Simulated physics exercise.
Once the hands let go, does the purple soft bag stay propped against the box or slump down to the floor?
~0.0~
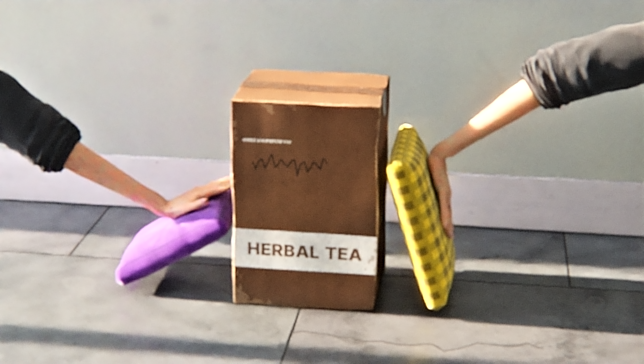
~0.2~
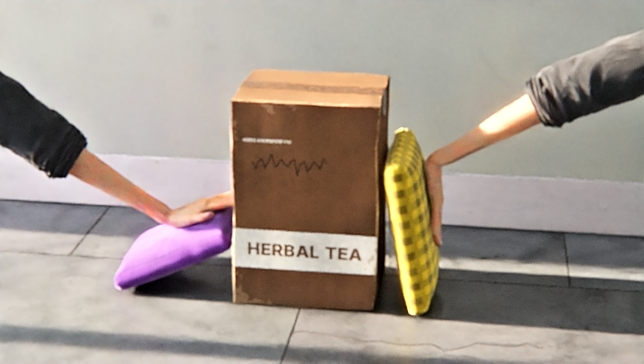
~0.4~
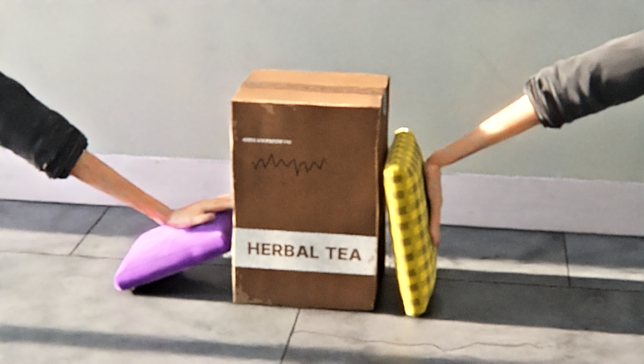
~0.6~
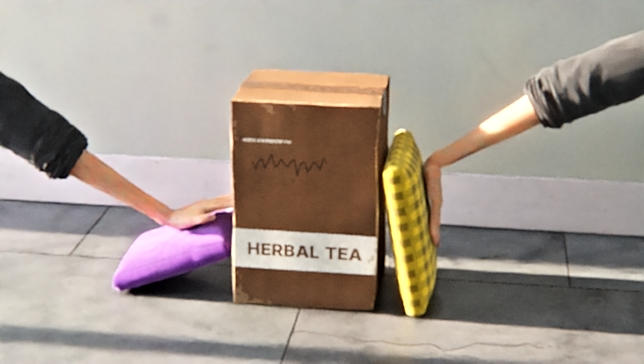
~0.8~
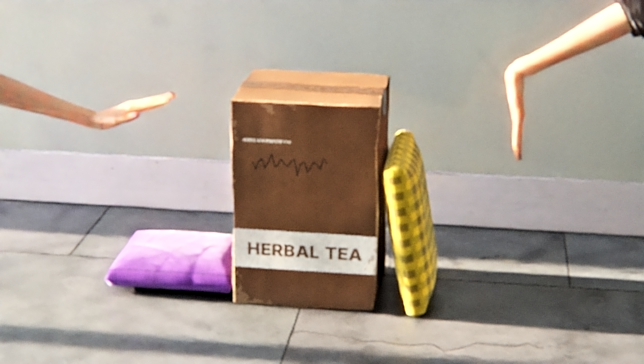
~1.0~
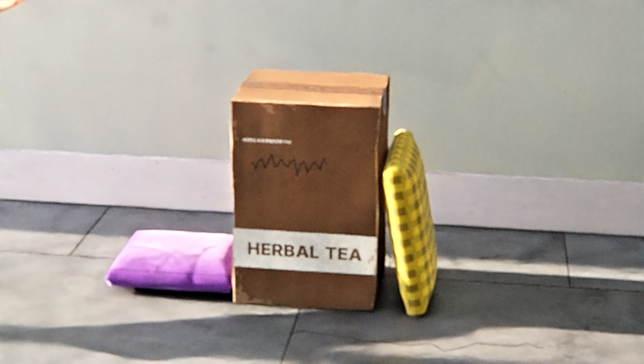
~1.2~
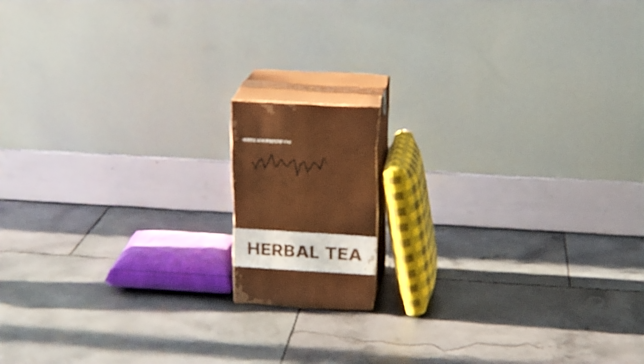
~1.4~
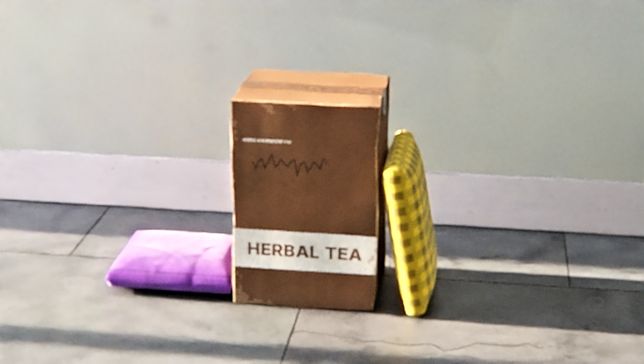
The purple soft bag slumps down and lies flat on the floor beside the box, while the yellow cushion keeps leaning against the other side.
